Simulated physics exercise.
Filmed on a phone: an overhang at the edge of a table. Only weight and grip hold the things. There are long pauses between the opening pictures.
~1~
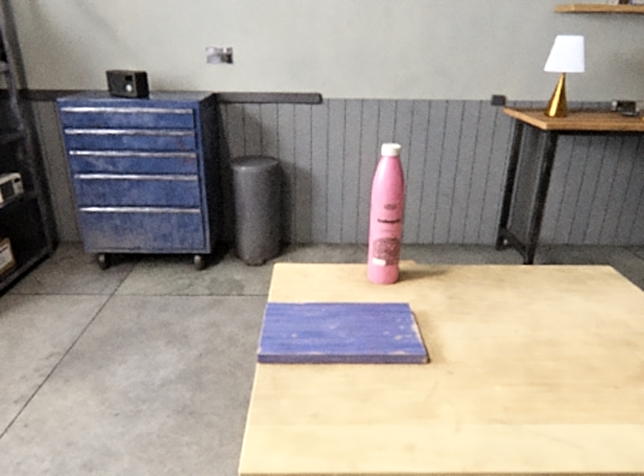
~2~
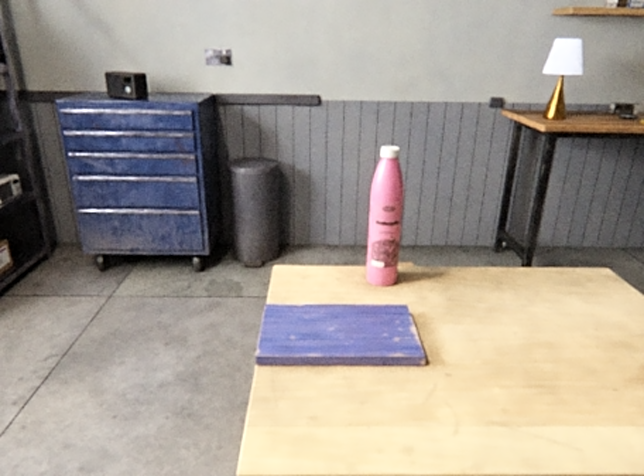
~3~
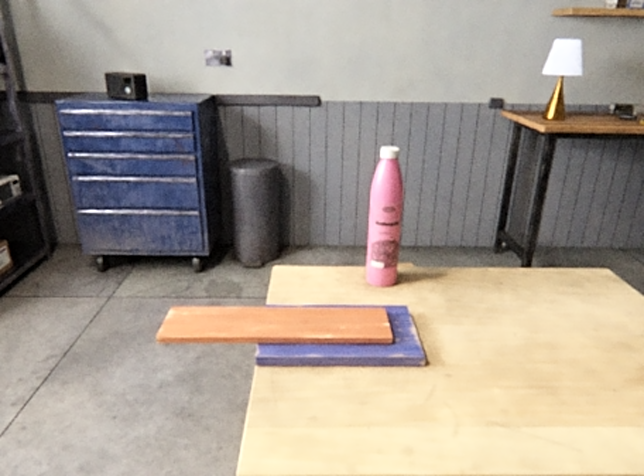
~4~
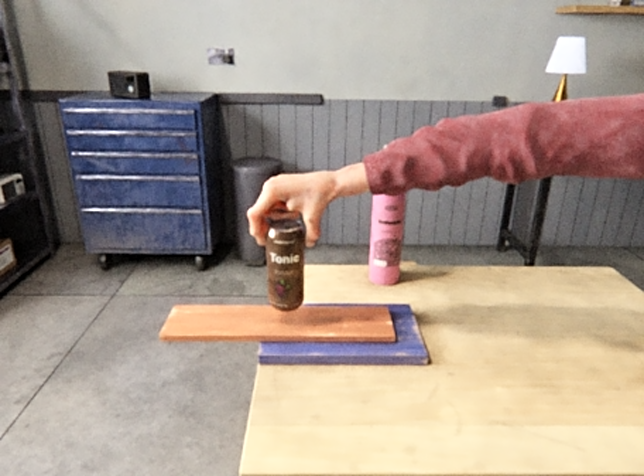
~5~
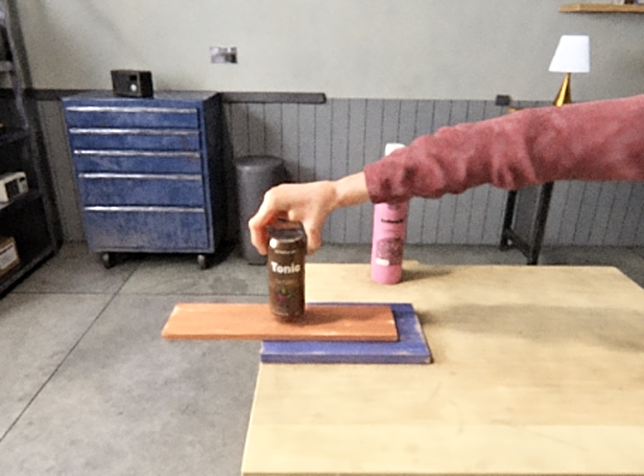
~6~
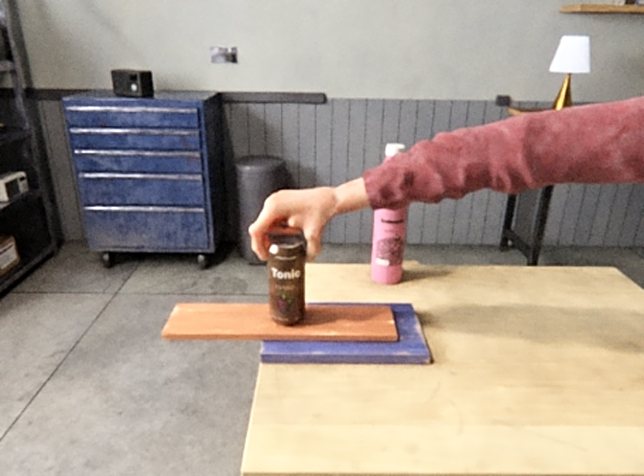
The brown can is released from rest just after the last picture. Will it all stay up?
In the end the board holds.
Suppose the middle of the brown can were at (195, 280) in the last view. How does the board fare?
Then it comes down.
Then, 0.70 s on from there, no change.
Then, 1.50 s on from there, brown can resting near (287, 281).
Then, 2.20 s on from there, things are still on the move.
In the end, all 4 unmoved. At the end, from the last picture's camera, brown can near (287, 281). The board keeps its balance.
